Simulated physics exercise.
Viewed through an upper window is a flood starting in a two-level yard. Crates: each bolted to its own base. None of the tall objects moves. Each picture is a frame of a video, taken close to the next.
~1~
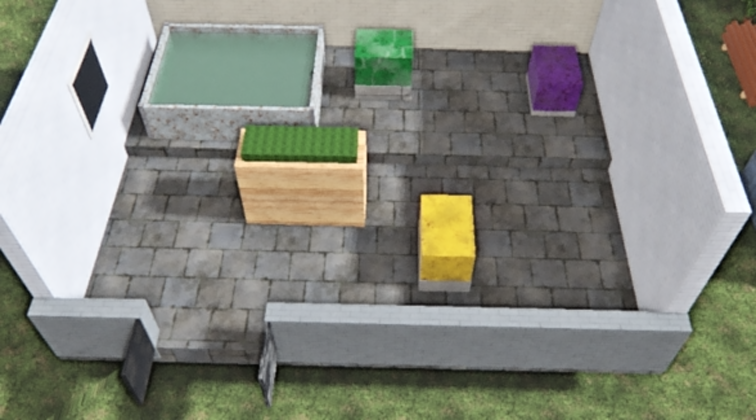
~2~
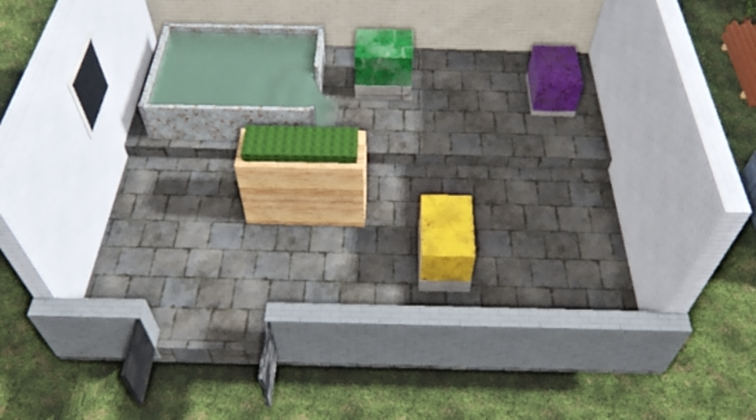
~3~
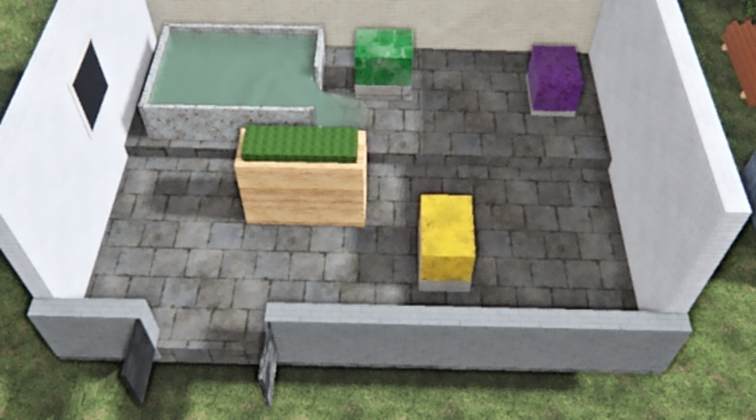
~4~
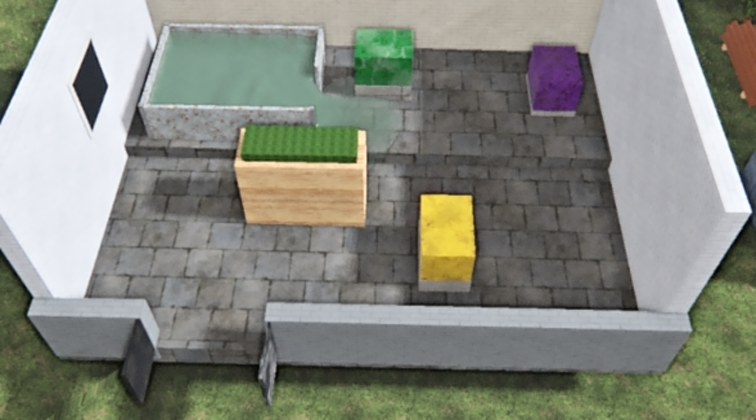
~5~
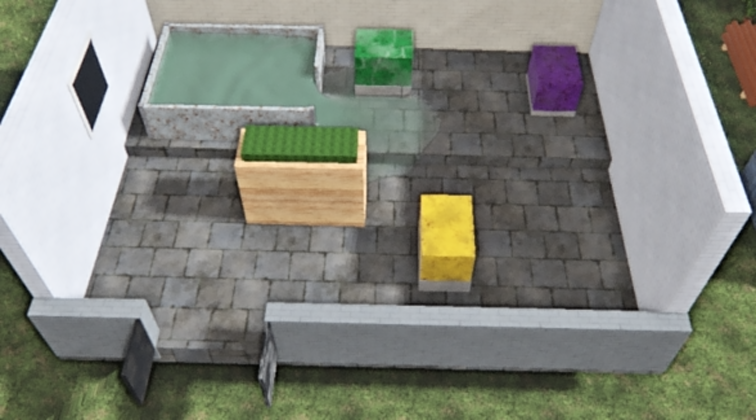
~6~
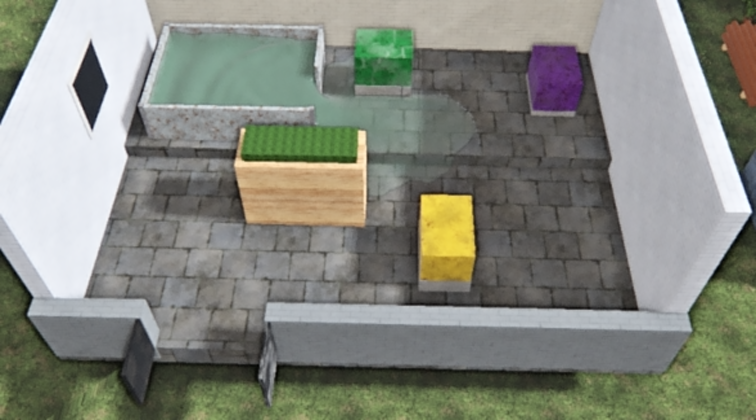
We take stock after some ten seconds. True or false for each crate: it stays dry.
Yellow crate: True, it stays dry; purple crate: False, it gets wet; green crate: True, it stays dry.
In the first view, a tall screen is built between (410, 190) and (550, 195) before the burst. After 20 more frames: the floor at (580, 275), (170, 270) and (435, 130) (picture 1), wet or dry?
The first point comes out inundated, the next unwetted, the last inundated.
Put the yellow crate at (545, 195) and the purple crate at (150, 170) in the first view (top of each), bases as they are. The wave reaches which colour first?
The one in green, I think.
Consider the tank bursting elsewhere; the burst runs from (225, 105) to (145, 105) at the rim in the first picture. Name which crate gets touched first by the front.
First in line is the crate marked yellow.
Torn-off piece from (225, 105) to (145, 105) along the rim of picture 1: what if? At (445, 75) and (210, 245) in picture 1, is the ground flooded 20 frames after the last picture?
Going in the order you asked, the first is never reached and the second is drenched.
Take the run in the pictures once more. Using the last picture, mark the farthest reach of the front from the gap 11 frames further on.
Close to (619, 269).
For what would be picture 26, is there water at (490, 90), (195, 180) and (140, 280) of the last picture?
Going through them in order, I'd say drenched, clear and clear.
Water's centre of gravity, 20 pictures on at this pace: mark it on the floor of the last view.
The balance point is around (370, 133).
A moment on, water covers 30 % of the floor; the yellow crate water round its plinth, the purple crate water round its plinth, the green crate water round its plinth.
Next, water covers 45 % of the floor; the yellow crate water round its plinth, the purple crate water round its plinth, the green crate water round its plinth.
Then, water covers 55 % of the floor; the yellow crate water round its plinth, the purple crate water round its plinth, the green crate water round its plinth.
Later, water covers 75 % of the floor; the yellow crate water round its plinth, the purple crate water round its plinth, the green crate water round its plinth.
In the end, water covers 95 % of the floor; the yellow crate stayed above the water, the purple crate was topped, the green crate stayed above the water.
